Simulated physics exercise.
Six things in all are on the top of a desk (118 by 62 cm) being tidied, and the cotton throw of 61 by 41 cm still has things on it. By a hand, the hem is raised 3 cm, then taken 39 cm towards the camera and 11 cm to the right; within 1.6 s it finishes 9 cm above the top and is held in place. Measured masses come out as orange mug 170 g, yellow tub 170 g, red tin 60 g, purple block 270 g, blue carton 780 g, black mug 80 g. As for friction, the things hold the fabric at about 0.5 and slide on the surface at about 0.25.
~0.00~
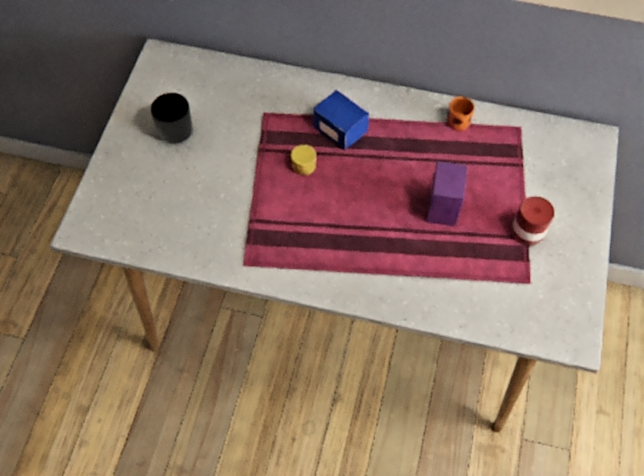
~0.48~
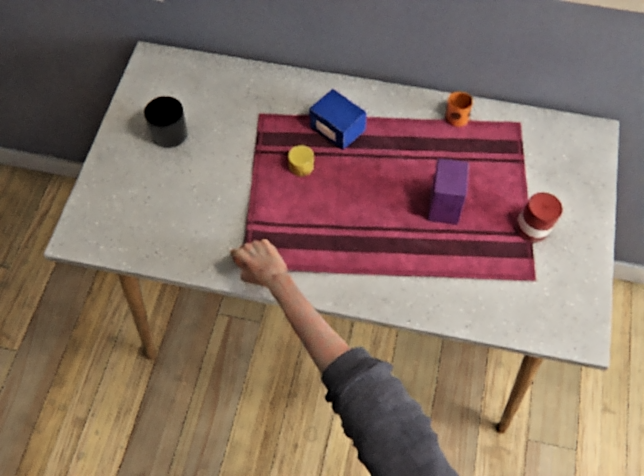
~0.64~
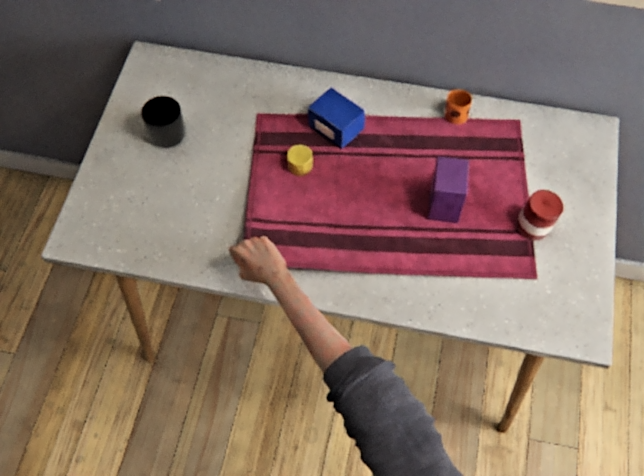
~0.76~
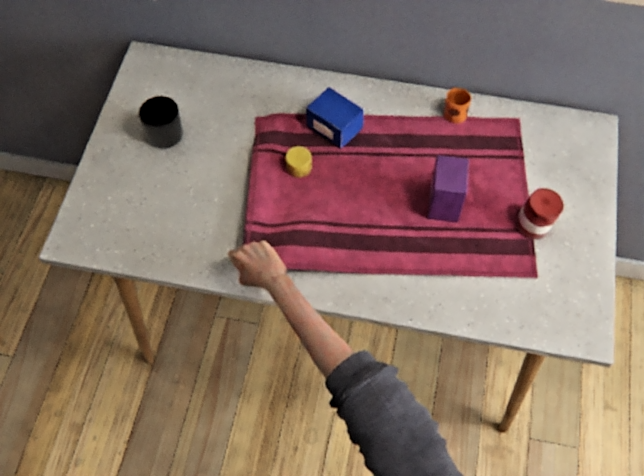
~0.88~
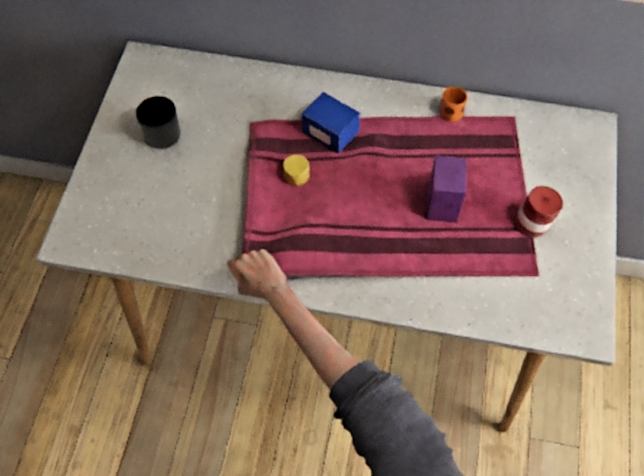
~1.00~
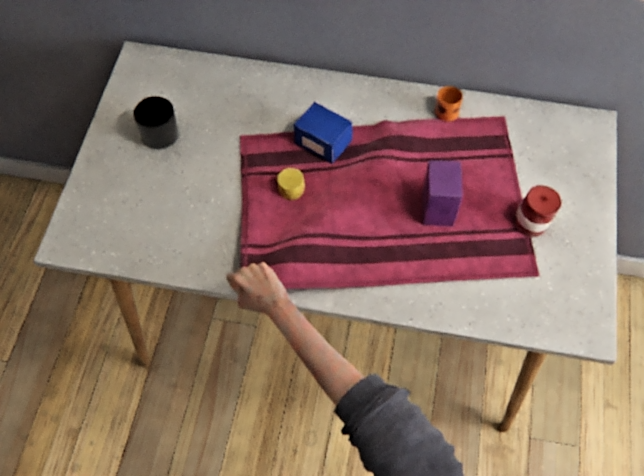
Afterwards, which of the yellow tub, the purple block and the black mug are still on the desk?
Watch the yellow tub go overboard; watch the purple block hang in there; watch the black mug hang in there.
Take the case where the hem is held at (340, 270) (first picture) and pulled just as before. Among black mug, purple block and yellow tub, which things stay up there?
Then: Black mug stays up, purple block drops off, yellow tub drops off.
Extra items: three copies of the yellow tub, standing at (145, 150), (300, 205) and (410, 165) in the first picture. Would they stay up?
In order: Holds on; comes off; comes off.
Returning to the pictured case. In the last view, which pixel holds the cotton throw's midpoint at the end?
Near (332, 309).
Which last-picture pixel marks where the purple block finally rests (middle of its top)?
Roughly (391, 272).
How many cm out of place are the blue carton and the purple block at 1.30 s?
The blue carton is 15 cm out, the purple block 8 cm.
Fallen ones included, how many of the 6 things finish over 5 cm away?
That gives 3.
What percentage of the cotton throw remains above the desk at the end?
Around 45 percent.
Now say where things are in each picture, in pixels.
Yellow tub (303, 155); purple block (450, 180); black mug (170, 107); cotton throw corners (244, 266) (264, 113) (521, 127) (531, 284), in the first picture.
Red tin (544, 206); orange mug (461, 102); cotton throw corners (259, 114) (521, 123); grip (242, 266), in the second picture.
Cotton throw corners (257, 114) (520, 120); grip (241, 264), in the third picture.
Yellow tub (299, 157); cotton throw corners (256, 117) (519, 119); grip (240, 268), in the fourth picture.
Blue carton (331, 113); yellow tub (296, 165); orange mug (455, 97); cotton throw corners (250, 124) (515, 117); grip (239, 278), in the fifth picture.
Yellow tub (291, 179); purple block (445, 178); black mug (154, 111); cotton throw corners (240, 136) (505, 117) (539, 276); grip (239, 291), in the sixth picture.
By 1.3 s, 95 % of the cotton throw is still over the top; yellow tub 17 cm off its start, purple block 8 cm off its start, blue carton 15 cm off its start.
By 1.6 s, 80 % of the cotton throw is still over the top; yellow tub 30 cm off its start, purple block 15 cm off its start, blue carton 26 cm off its start.
By 1.9 s, 60 % of the cotton throw is still over the top; yellow tub 41 cm off its start at (263, 335), purple block 23 cm off its start at (396, 256), blue carton 37 cm off its start at (275, 248).
By 2.2 s, 50 % of the cotton throw is still over the top; yellow tub over the edge, purple block 26 cm off its start, blue carton 44 cm off its start.
By 3.8 s, 45 % of the cotton throw is still over the top; yellow tub over the edge, purple block 26 cm off its start at (391, 272), black mug 0 cm off its start at (154, 112), blue carton over the edge.
